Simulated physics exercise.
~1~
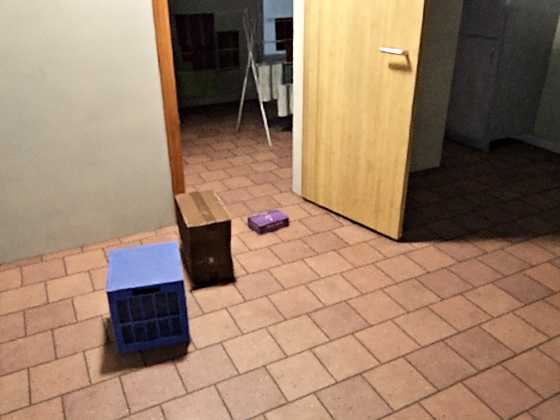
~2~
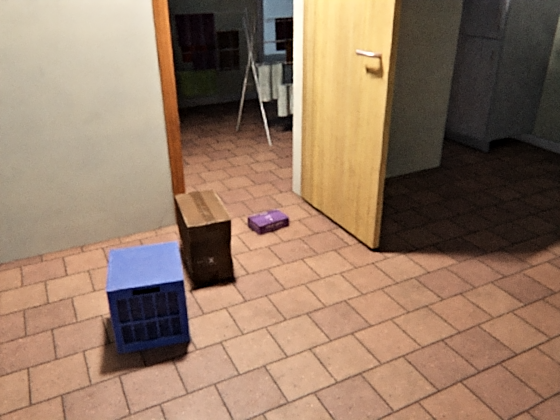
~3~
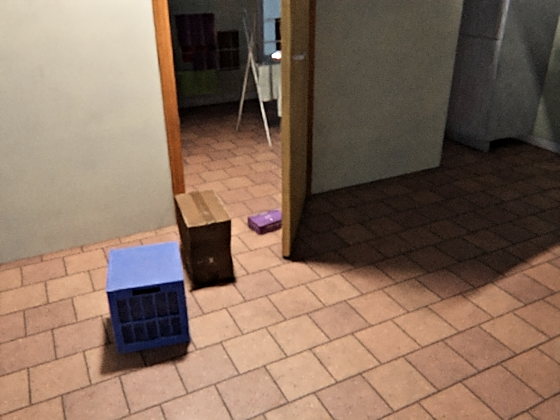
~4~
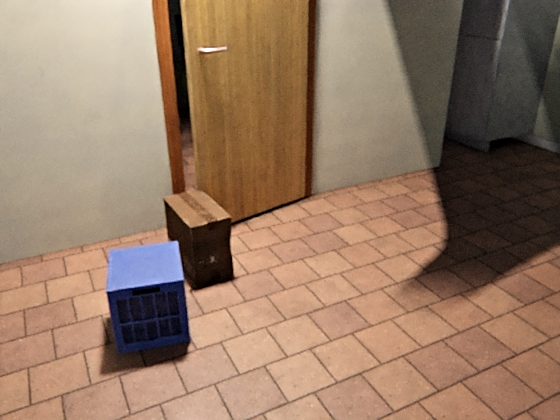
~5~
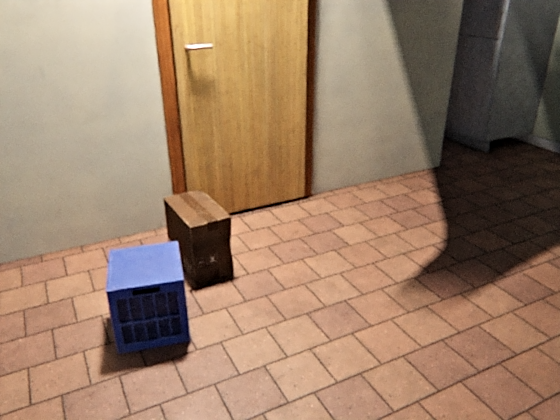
A light wooden door stands wide open in a dim room with pale walls and a reddish tiled floor, seen from a raised, still viewpoint. A blue crate sits at the lower left, a brown box stands just behind it, and a small purple packet lies near the doorway. The door swings leftward towards its frame, with nobody in sight, and reaches the packet. As it swings further, the packet disappears from view and the brown box shifts slightly left. The door ends fully shut, with the crate unmoved and the box in front.
